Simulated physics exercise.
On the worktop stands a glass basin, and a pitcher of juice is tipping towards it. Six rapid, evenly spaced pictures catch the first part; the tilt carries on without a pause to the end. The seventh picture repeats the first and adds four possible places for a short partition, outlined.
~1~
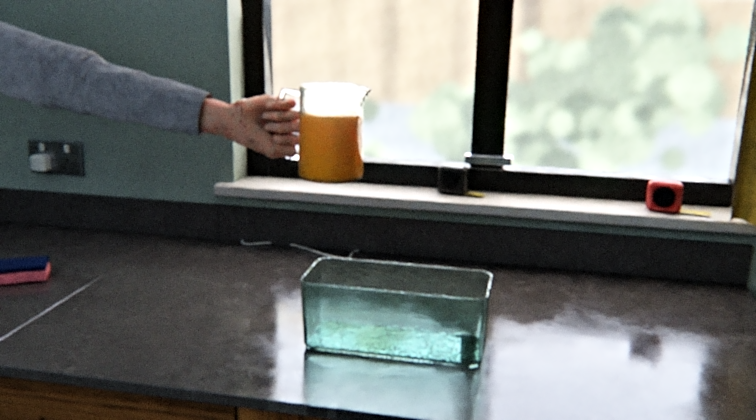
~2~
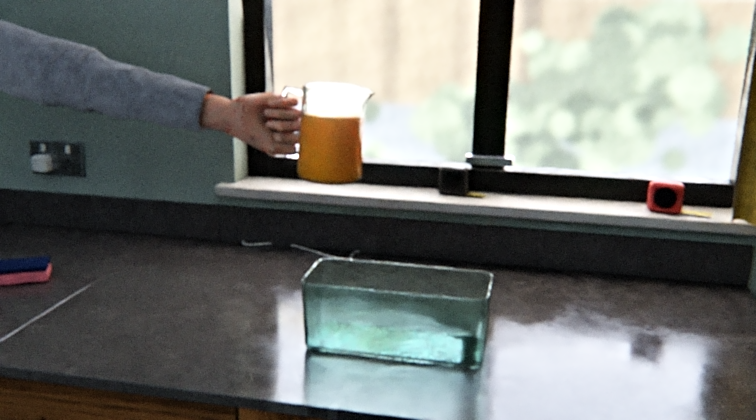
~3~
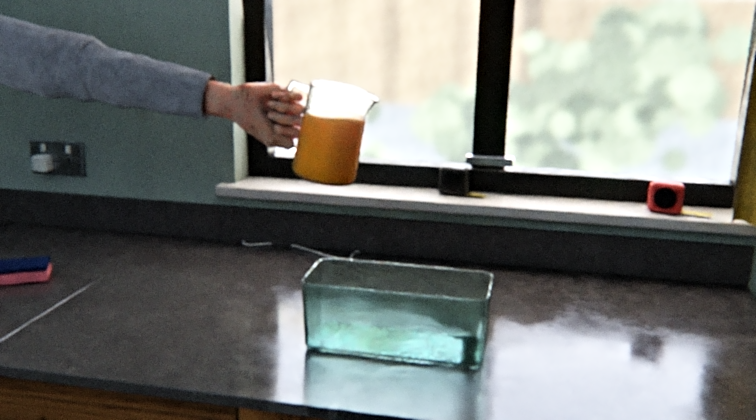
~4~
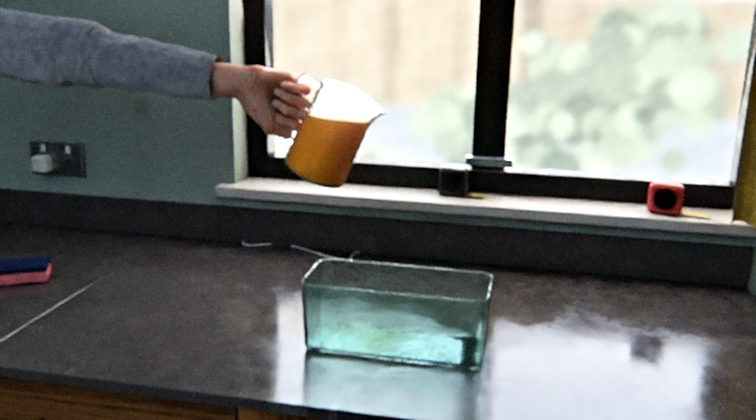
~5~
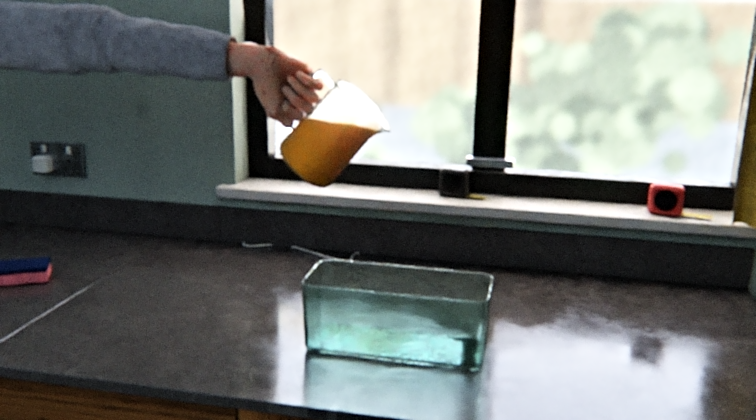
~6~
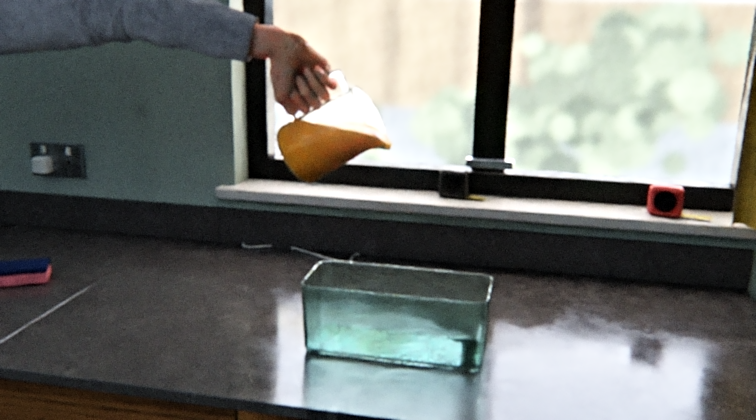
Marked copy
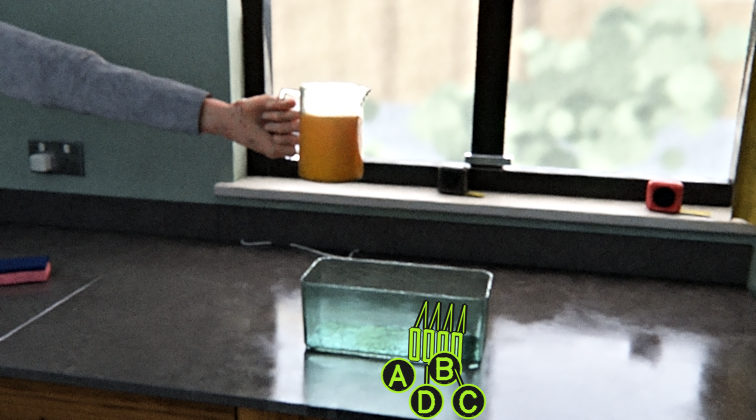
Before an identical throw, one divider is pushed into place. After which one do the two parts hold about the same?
D.
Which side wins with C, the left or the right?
More ends on the left.
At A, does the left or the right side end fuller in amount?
More ends on the right.
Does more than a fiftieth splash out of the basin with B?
Yes.
On the marked copy, A at (413, 364); B at (441, 367); C at (455, 369); D at (427, 366).
If A is chosen, about 15 % ends left of the wall and 81 % right of it; 4 % is lost outside.
If B is chosen, about 76 % ends left of the wall and 13 % right of it; 11 % is lost outside.
If C is chosen, about 89 % ends left of the wall and 6 % right of it; 6 % is lost outside.
If D is chosen, about 56 % ends left of the wall and 40 % right of it; 4 % is lost outside.
